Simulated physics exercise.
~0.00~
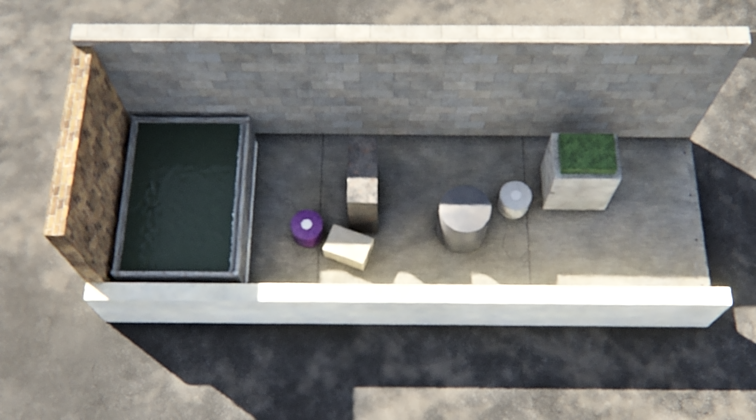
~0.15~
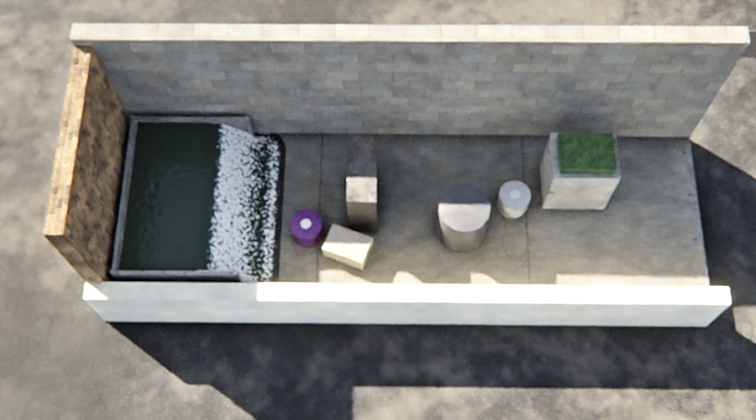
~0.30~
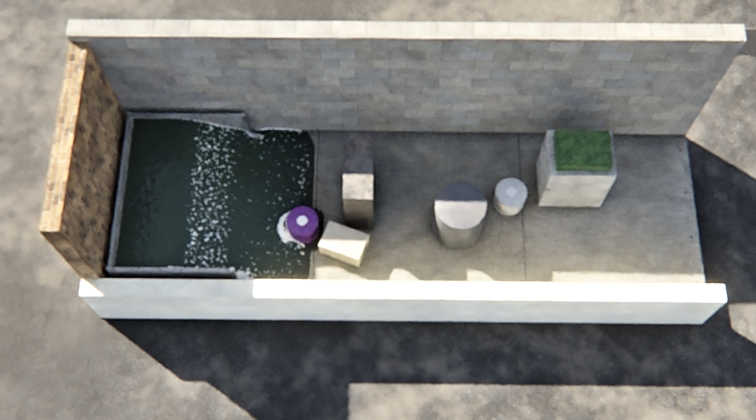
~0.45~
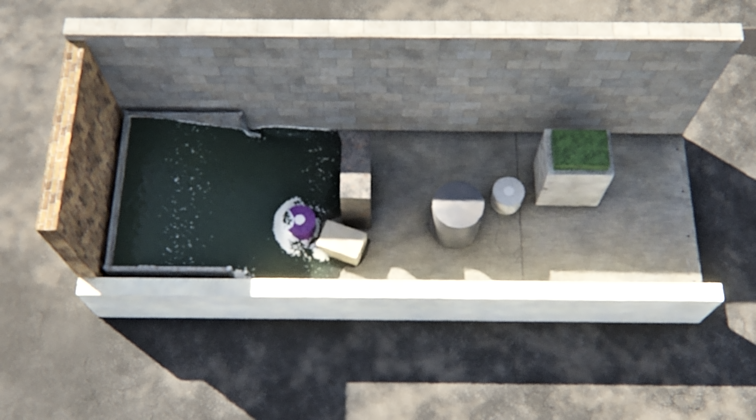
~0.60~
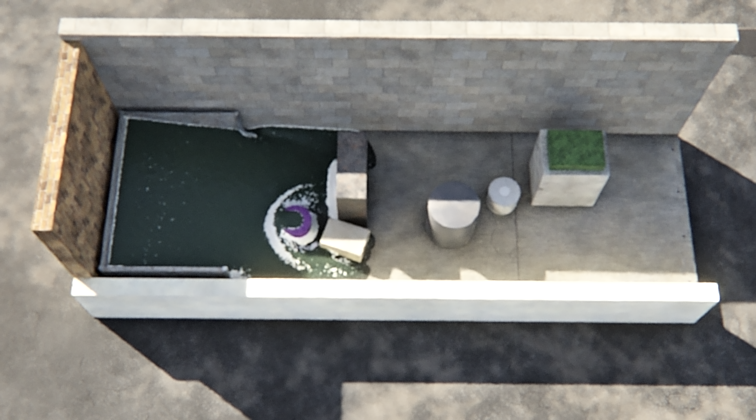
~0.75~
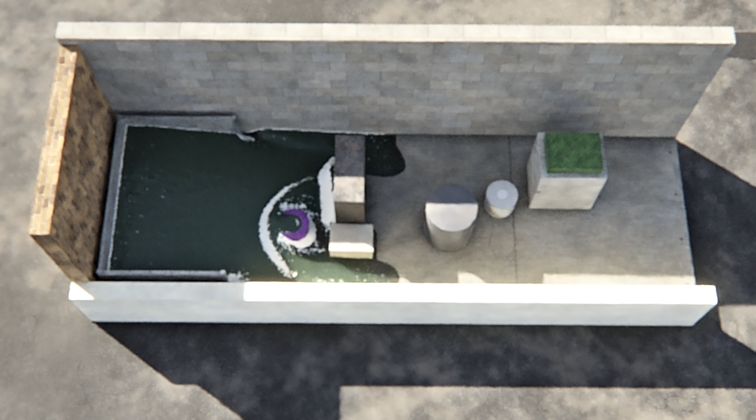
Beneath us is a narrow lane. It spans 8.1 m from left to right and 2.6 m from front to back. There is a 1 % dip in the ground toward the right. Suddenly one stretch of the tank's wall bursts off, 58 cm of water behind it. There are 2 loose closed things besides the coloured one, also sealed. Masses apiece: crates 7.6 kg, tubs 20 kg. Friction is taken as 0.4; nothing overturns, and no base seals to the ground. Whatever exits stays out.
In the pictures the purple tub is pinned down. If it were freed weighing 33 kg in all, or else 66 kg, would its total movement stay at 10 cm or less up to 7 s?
No, at neither.
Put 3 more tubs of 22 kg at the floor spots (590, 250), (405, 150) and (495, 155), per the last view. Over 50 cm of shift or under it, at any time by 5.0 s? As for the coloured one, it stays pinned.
Sequence of outcomes: Crosses it, crosses it, crosses it.
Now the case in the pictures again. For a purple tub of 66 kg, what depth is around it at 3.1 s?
11 cm, roughly.
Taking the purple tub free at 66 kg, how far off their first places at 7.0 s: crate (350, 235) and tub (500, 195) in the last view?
Put simply, 150 cm for the first and 250 cm for the second.
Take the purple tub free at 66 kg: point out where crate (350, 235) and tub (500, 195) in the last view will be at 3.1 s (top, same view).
Roughly (379, 181), then roughly (552, 249).
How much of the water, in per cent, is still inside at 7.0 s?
Around 70 per cent of the water is still in there.
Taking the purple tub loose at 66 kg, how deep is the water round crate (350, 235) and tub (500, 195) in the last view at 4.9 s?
I'd estimate 7 cm for the first and 5 cm for the second.
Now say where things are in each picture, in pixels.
In the first picture, the purple tub at (306, 224) rests on the ground; 3.6 m2 under water; 0 of 3 have shifted.
In the second picture, the purple tub at (306, 224) rests on the ground; 4.7 m2 under water; 0 of 3 have shifted.
In the third picture, the purple tub at (302, 221) rests on the ground; water covers 5.9 m2; 0 of 3 have shifted.
In the fourth picture, the purple tub at (299, 220), on the bottom; water covers 7.0 m2; 0 of 3 have shifted.
In the fifth picture, the purple tub at (295, 220) rests on the ground; water covers 7.8 m2; 1 of 3 have shifted.
In the sixth picture, the purple tub at (293, 223) rests on the ground; water covers 8.5 m2; 1 of 3 have shifted.
After 1.4 s the purple tub would be 91 cm from its start with 33 kg and 34 cm from its start with 66 kg; 25 cm of water round it then.
After 3.1 s the purple tub would be 424 cm from its start with 33 kg and 151 cm from its start with 66 kg; 11 cm of water round it then.
After 4.9 s the purple tub would be gone out with 33 kg and 152 cm from its start with 66 kg; 9 cm of water round it then.
After 7.0 s the purple tub would be gone out with 33 kg and 152 cm from its start with 66 kg; 7 cm of water round it then.
